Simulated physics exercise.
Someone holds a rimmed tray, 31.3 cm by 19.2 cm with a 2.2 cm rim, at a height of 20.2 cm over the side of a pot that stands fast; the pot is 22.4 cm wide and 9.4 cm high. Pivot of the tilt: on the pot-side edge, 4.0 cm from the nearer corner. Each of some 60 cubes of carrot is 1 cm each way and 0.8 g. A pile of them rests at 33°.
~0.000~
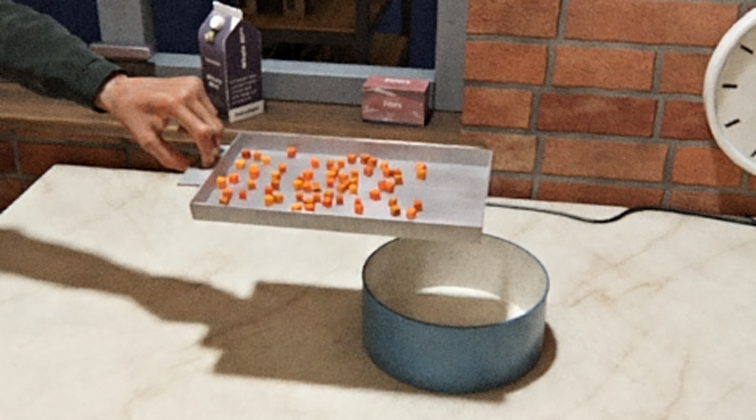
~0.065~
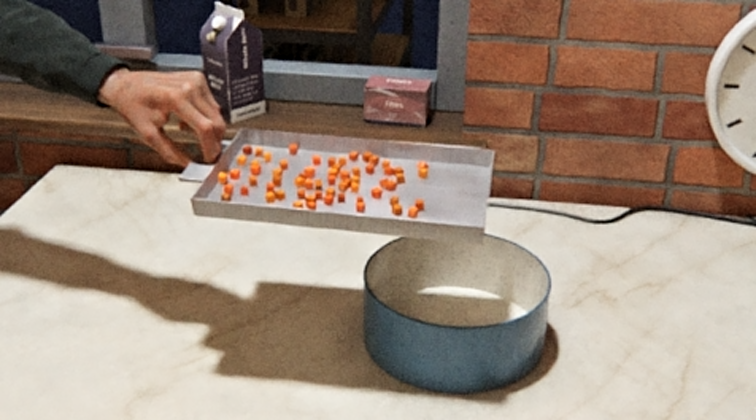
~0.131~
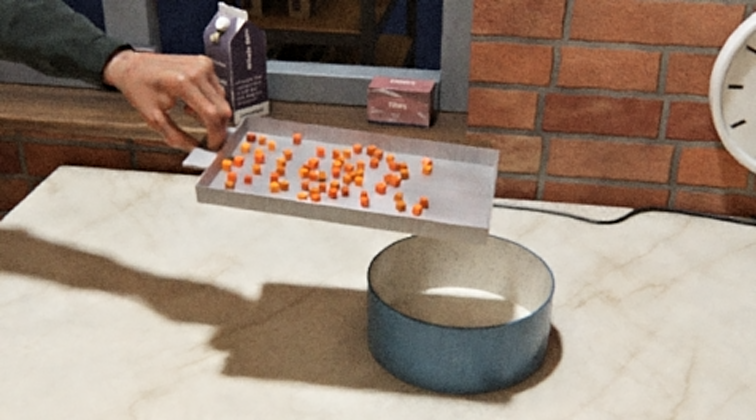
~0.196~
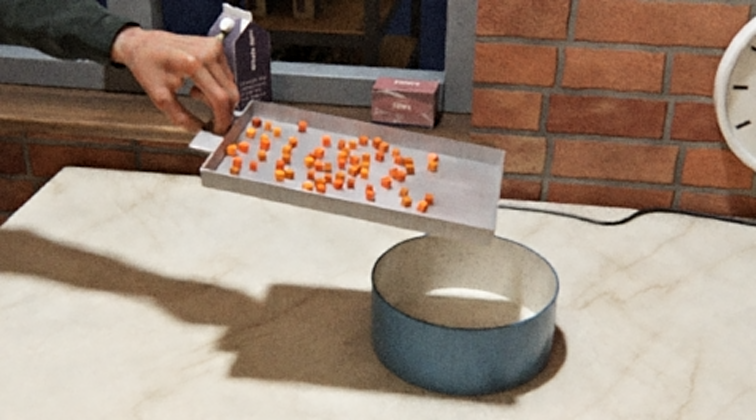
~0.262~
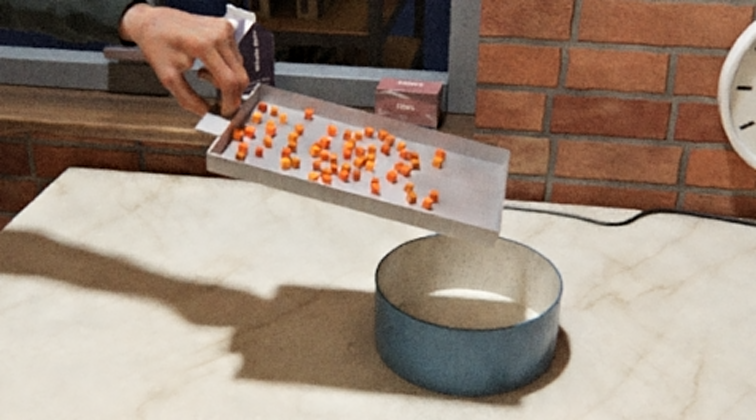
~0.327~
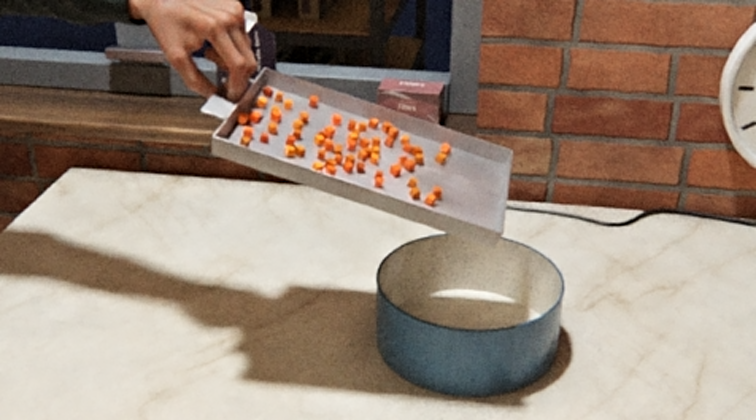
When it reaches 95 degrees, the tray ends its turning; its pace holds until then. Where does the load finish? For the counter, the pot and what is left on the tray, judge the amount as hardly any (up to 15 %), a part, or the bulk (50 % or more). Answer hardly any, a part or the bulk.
Counter: A part; pot: A part; tray: A part.
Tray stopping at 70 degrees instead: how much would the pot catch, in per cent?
That would be around 5 percent.
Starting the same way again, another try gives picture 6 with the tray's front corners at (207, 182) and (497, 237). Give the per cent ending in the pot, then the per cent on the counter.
Pot 0, counter 65.
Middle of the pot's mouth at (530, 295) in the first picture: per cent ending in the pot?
I'd put it at around 70 per cent.
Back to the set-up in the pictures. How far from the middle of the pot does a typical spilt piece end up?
I'd say around 34 centimetres.
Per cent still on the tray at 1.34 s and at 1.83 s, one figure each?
Earlier moment 55, later moment 50.
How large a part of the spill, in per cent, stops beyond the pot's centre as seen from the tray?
Roughly 100 percent of the spill.
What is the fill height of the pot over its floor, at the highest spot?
It gets to about 1.0 cm.
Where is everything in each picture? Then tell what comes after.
Tray tilt 0 degrees, front corners at (192, 202) and (481, 225); middle of the pieces at (330, 183); pot at (455, 274), in the first frame.
Tray tilt 1 degrees, front corners at (194, 198) and (483, 226); middle of the pieces at (332, 180), in the second frame.
Tray tilt 4 degrees, front corners at (198, 184) and (487, 227), lowest corner right front; middle of the pieces at (336, 173), in the third frame.
Tray tilt 8 degrees, front corners at (204, 168) and (493, 229), lowest corner right front; middle of the pieces at (341, 164), in the fourth frame.
Tray tilt 12 degrees, front corners at (210, 152) and (498, 230), lowest corner right front; middle of the pieces at (347, 155), in the fifth frame.
Tray tilt 16 degrees, front corners at (216, 136) and (501, 231), lowest corner right front; middle of the pieces at (351, 146); pot at (470, 277). The tray's pace is about 60 degrees a second, in the sixth frame.
Then, at 0.94 s, tilt 53 degrees; the tray holds 100 %, the pot 0 %.
Then, at 1.34 s, tilt 78 degrees; the tray holds 55 %, the pot 5 %.
Then, at 1.83 s, tilt 95 degrees; the tray holds 50 %, the pot 5 %.
In the end, at 3.1 s, counter 40 %, pot 30 %, tray 30 %.
